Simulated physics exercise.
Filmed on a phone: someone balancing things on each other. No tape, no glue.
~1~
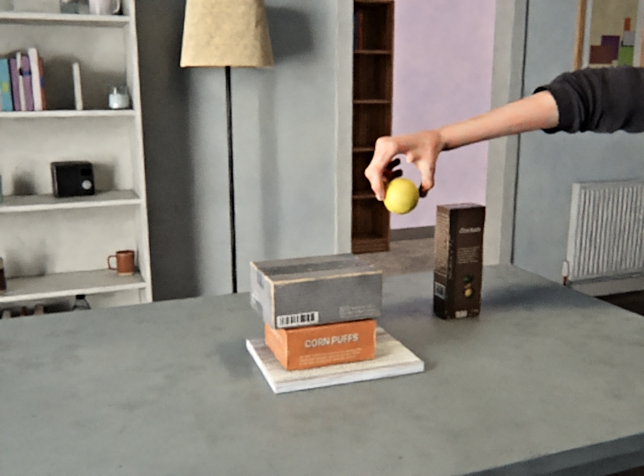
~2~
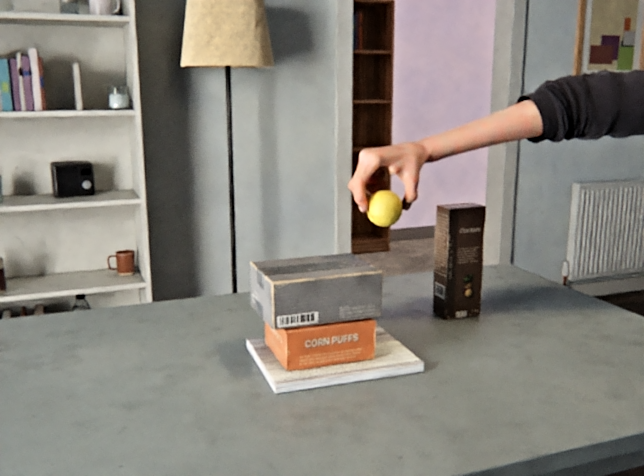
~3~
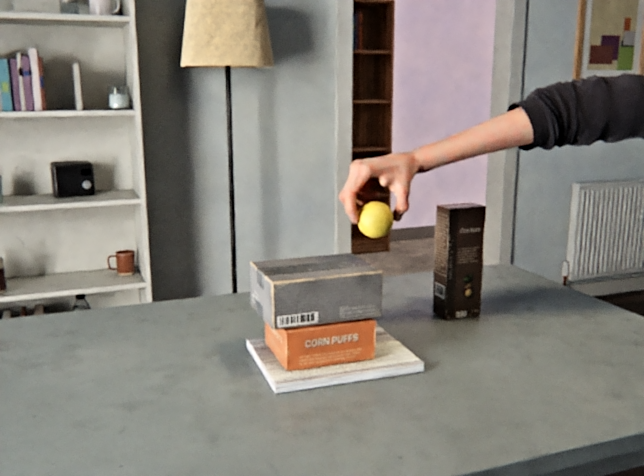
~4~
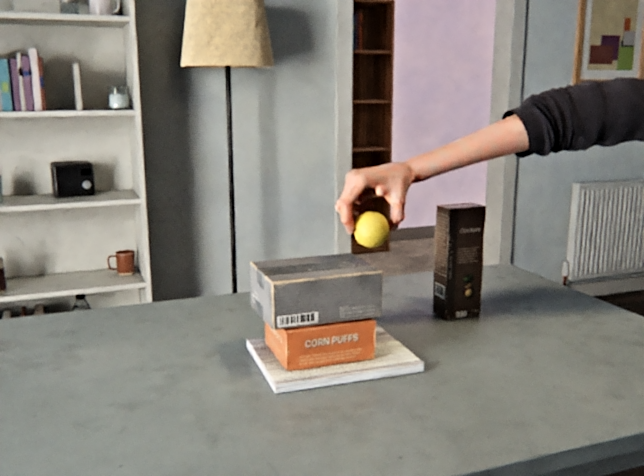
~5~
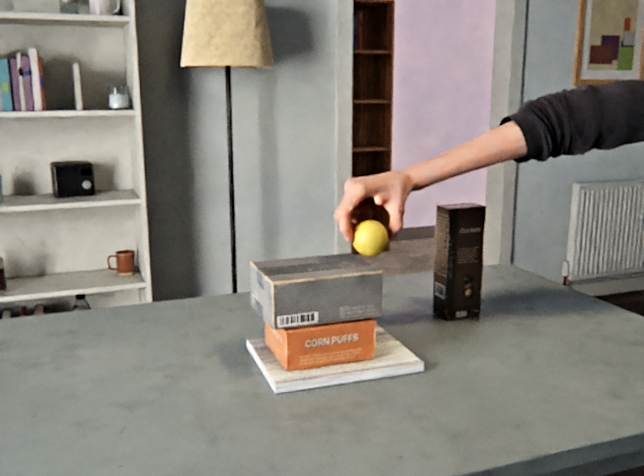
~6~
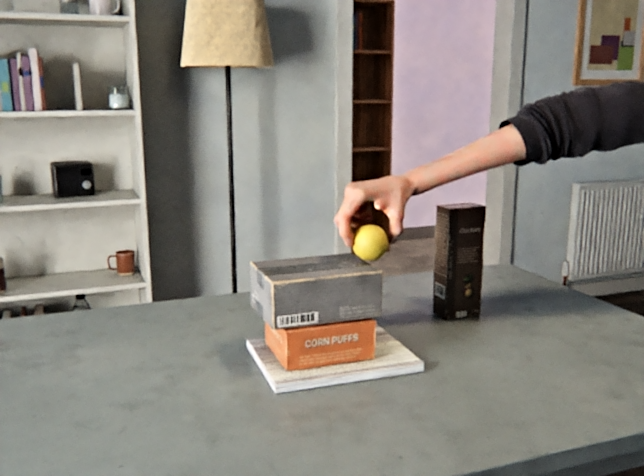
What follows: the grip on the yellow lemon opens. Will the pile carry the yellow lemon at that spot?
It comes apart.
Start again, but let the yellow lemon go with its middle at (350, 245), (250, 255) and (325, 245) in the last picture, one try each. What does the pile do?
In the first case it holds; in the second case it comes apart; in the third case it stays up.
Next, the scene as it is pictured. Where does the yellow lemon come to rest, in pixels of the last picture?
At about (411, 328).
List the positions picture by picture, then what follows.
In the first frame, on its way; yellow lemon (401, 196); white board (331, 354).
In the second frame, on its way; yellow lemon (385, 208); orange box (318, 332).
In the third frame, on its way; yellow lemon (376, 219); white board (331, 354).
In the fourth frame, on its way; yellow lemon (371, 229); orange box (318, 332).
In the fifth frame, on its way; yellow lemon (370, 238); white board (331, 354).
In the sixth frame, set down, still held; yellow lemon (370, 242); orange box (318, 332).
Then, 0.40 s later than the last frame, yellow lemon now fallen.
Then, 0.50 s later than the last frame, things are still on the move.
Then, 1.00 s later than the last frame, nothing new.
When it is over, fallen, yellow lemon; the other 4 as before. End places, in pixels of the last picture, yellow lemon near (411, 328). The pile gives way.
